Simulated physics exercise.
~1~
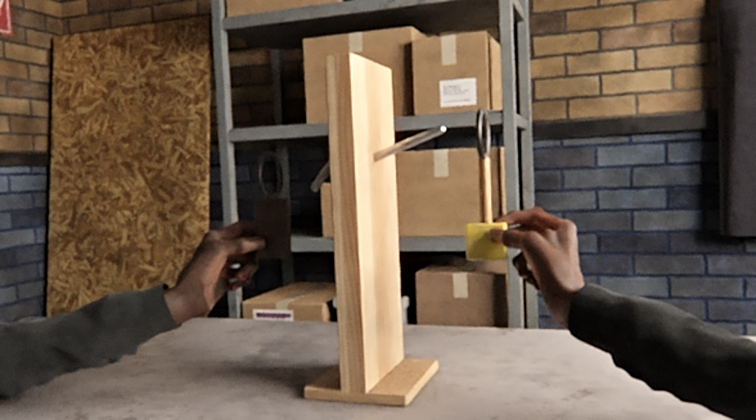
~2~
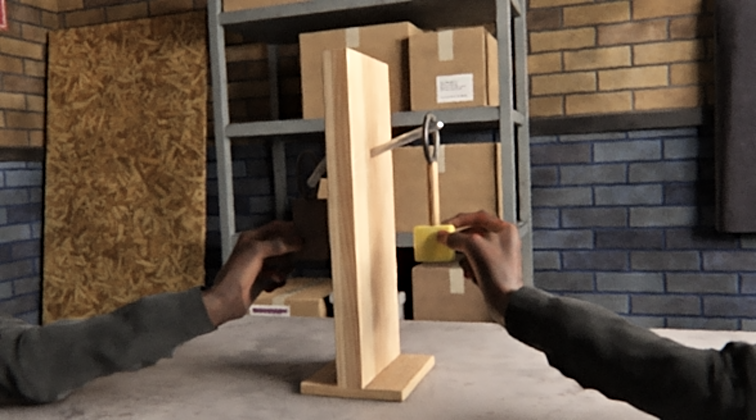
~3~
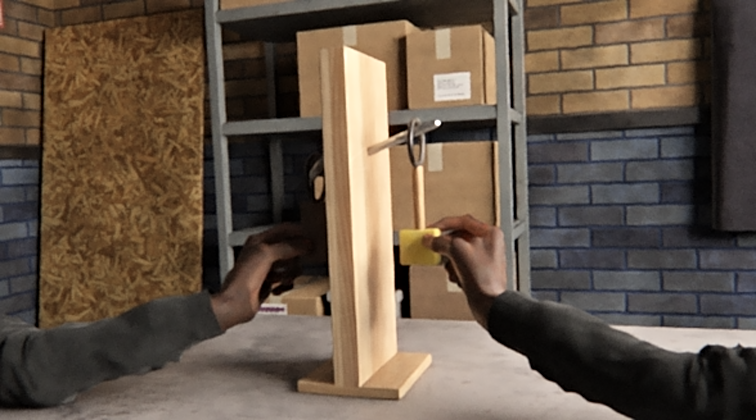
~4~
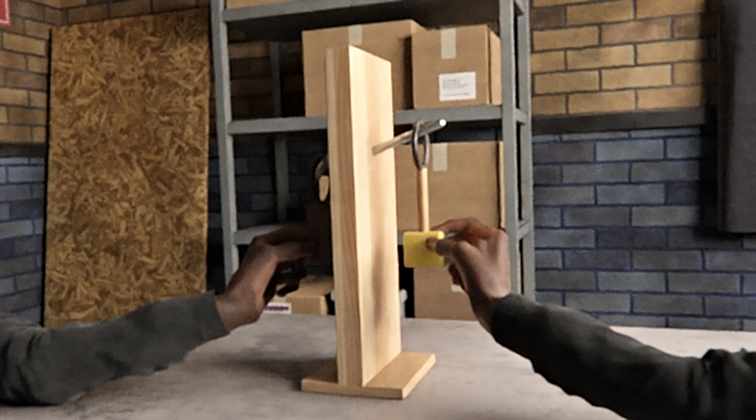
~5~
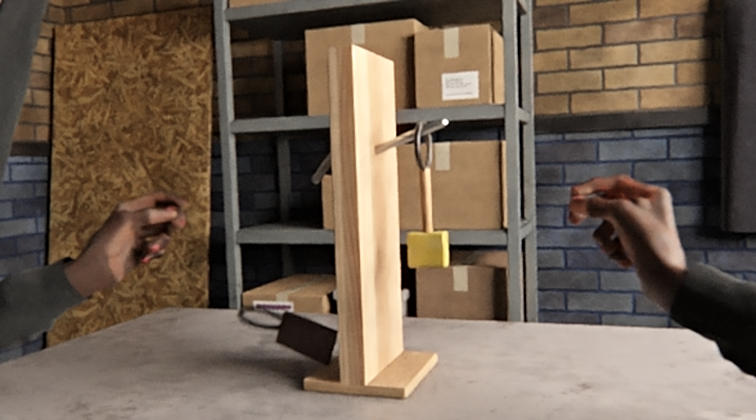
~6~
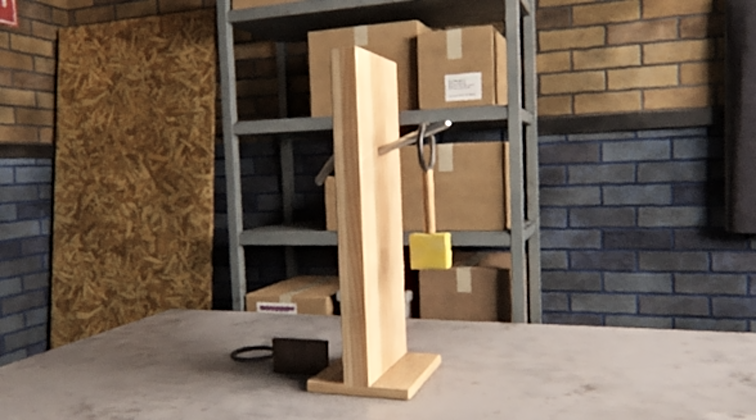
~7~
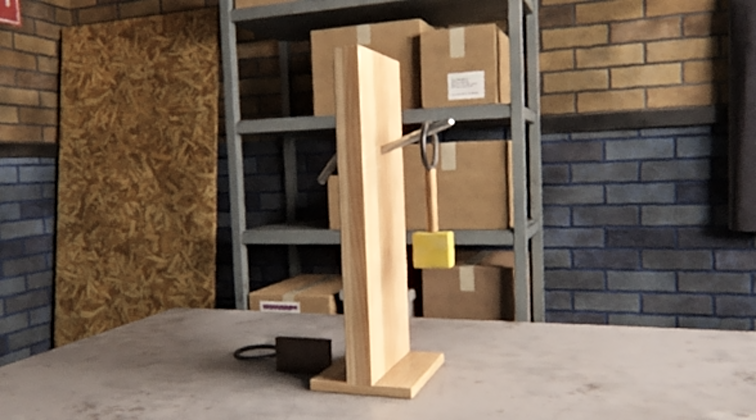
Two hands in dark sleeves reach in from either side of an upright wooden stand on a grey tabletop, facing shelves of cardboard boxes, an upright chipboard panel and a brick wall. The left hand holds a dark brown tag with a loop, the right a yellow brush with a ring on its handle. Both move inward, bringing the loops up to the pegs on each side. The hands let go and draw back, and the tag drops on the left while the brush stays hooked. At the end, the tag lies beside the base and the brush still hangs.
